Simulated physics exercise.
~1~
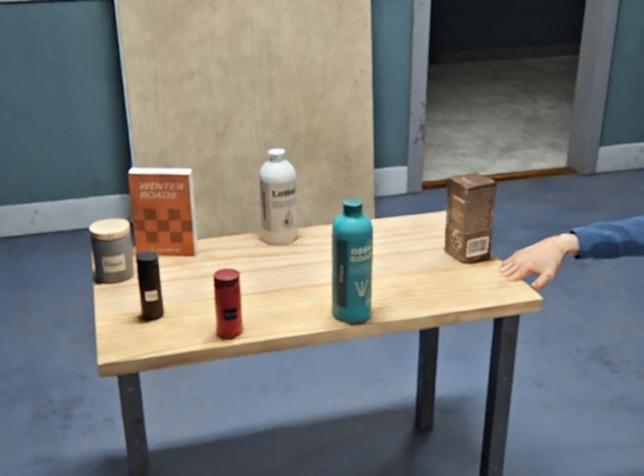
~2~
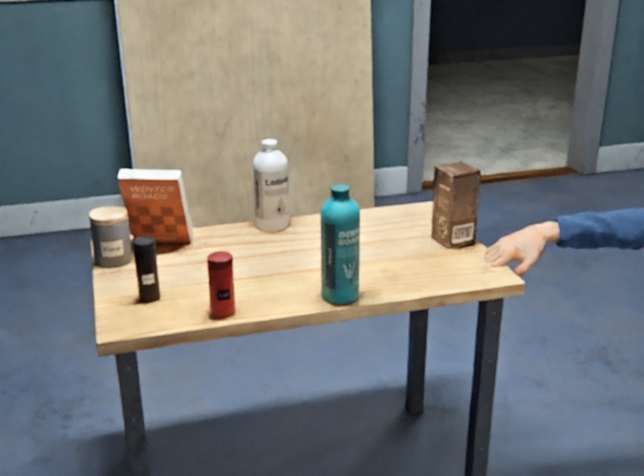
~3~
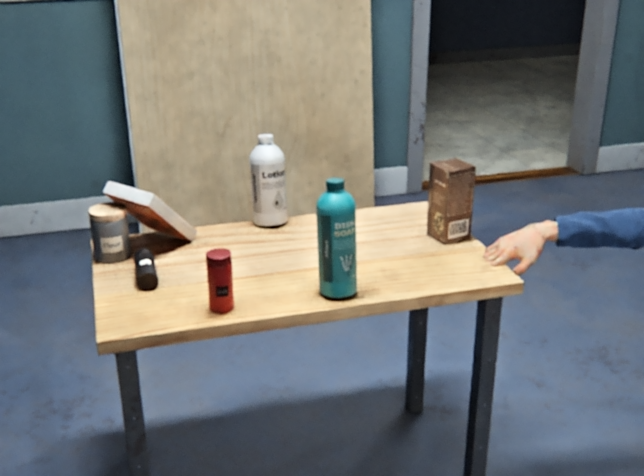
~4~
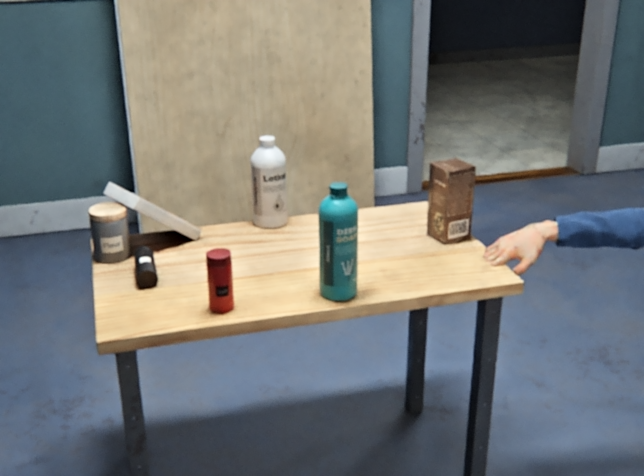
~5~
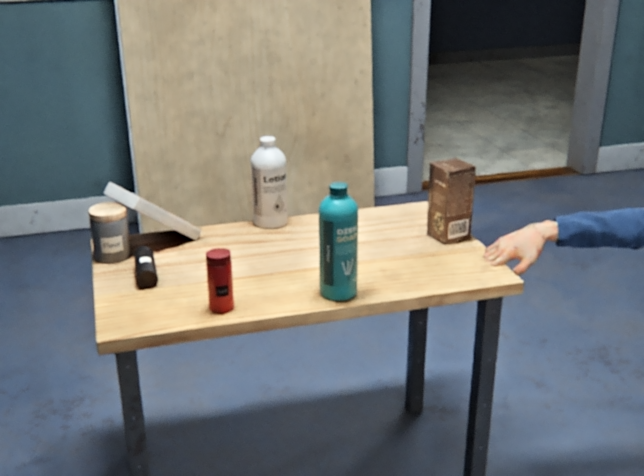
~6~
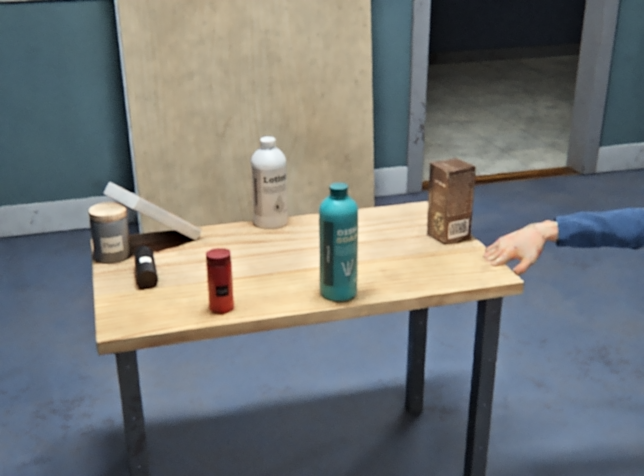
In a room with teal walls, a hand at the right edge of a wooden table shoved it backward a little; the orange book and small black shaker tipped over, the book ending up leaning near the grey jar, while everything else stayed standing.
